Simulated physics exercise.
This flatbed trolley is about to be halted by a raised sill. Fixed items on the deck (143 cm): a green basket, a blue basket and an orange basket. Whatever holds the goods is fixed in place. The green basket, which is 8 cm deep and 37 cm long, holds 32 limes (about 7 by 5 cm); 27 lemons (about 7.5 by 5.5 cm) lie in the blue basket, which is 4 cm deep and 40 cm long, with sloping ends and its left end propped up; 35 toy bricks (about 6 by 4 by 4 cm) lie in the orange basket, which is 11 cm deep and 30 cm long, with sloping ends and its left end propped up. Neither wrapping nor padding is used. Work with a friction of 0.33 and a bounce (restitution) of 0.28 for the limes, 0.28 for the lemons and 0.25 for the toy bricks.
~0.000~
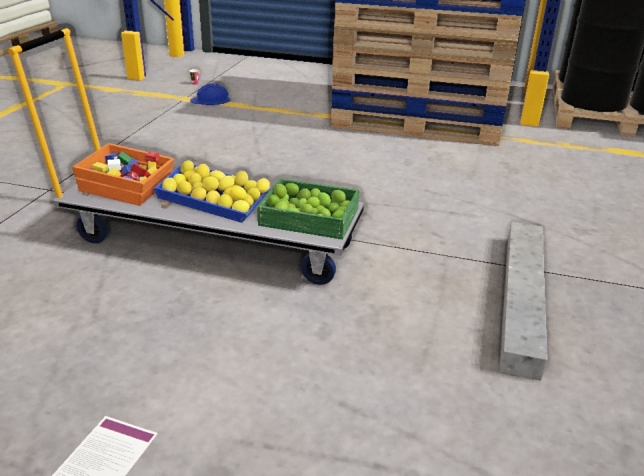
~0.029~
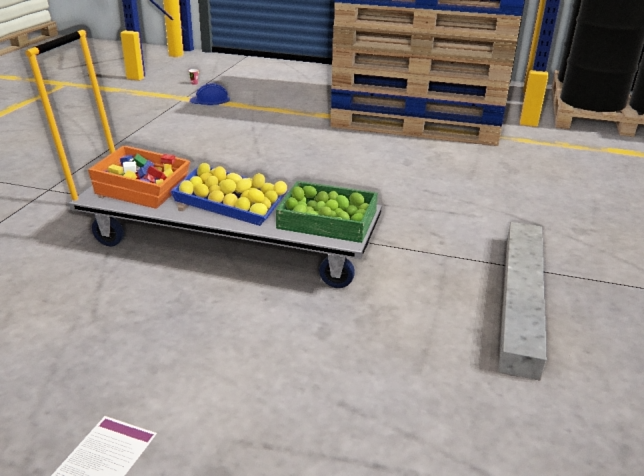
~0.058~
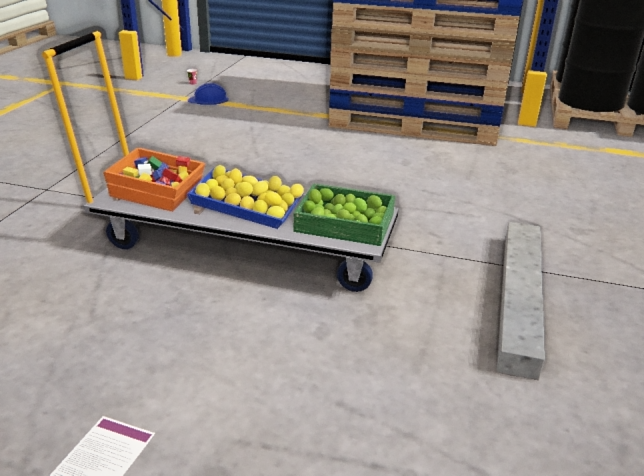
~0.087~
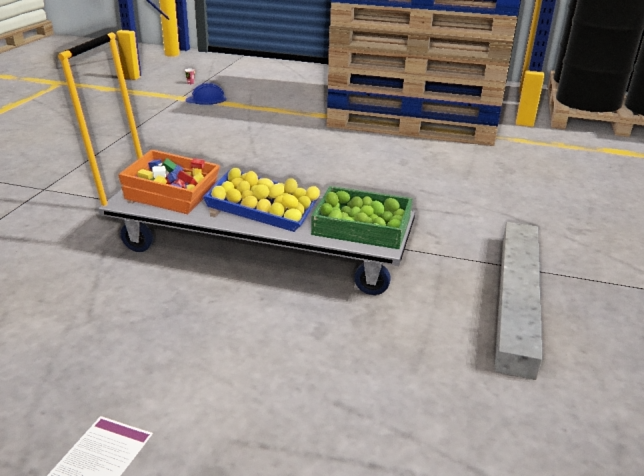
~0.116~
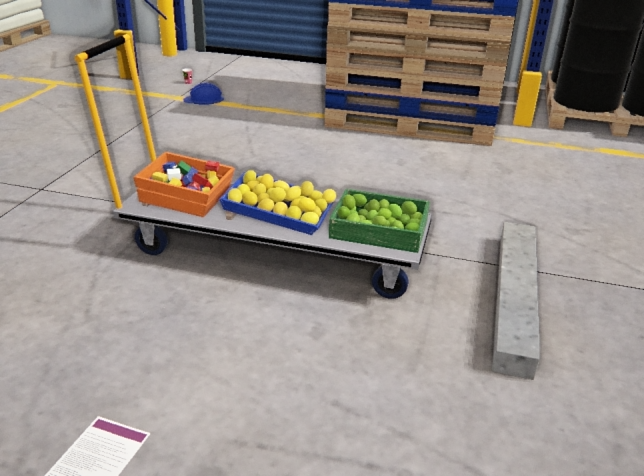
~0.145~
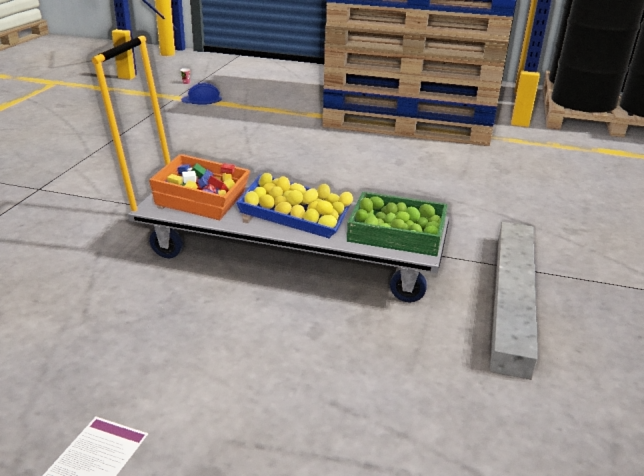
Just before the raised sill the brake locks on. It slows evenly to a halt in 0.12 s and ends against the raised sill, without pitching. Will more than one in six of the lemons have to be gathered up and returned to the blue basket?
Yes.
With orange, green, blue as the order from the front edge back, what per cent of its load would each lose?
In that arrangement the green basket sheds 10 per cent of its load, the blue basket 40 per cent, and the orange basket 10 per cent.
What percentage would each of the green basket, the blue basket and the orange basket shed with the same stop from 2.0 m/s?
Green basket 0 %, blue basket 20 %, orange basket 0 %.
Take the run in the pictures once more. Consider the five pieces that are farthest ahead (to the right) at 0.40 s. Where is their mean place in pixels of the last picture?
Pixel (506, 237), give or take.
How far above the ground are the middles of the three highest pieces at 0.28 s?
I'd guess about 40 cm.
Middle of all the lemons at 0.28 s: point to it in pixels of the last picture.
Centre: About (378, 212) px.
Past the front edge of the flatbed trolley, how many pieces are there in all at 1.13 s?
Close to 2.
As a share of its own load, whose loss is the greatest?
That would be the blue basket.
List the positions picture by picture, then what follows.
In the first picture (we follow the rim corner now nearest the camera; the camera pans a little), blue basket at (246, 214); green basket at (341, 219); 75 cm still to roll; nothing out yet.
Blue basket at (265, 217); green basket at (361, 222); 66 cm still to roll, in the second picture.
Blue basket at (282, 220); green basket at (380, 225); 57 cm still to roll, in the third picture.
Blue basket at (299, 223); green basket at (399, 229); 48 cm still to roll, in the fourth picture.
Blue basket at (317, 226); green basket at (418, 232); 39 cm still to roll, in the fifth picture.
Blue basket at (335, 229); green basket at (437, 235); 30 cm still to roll; nothing out yet, in the sixth picture.
After 0.18 s, it begins to slow.
After 0.28 s, 0 of 32 out of the green basket, 1 of 27 out of the blue basket and 0 of 35 out of the orange basket.
After 0.40 s, 1 of 32 out of the green basket, 5 of 27 out of the blue basket and 2 of 35 out of the orange basket.
After 0.63 s, 1 of 32 out of the green basket, 8 of 27 out of the blue basket and 4 of 35 out of the orange basket.
Outcome (at 1.13 s), 1 of 32 out of the green basket, 9 of 27 out of the blue basket and 4 of 35 out of the orange basket. Asked share, 9 of 27, 33 per cent.
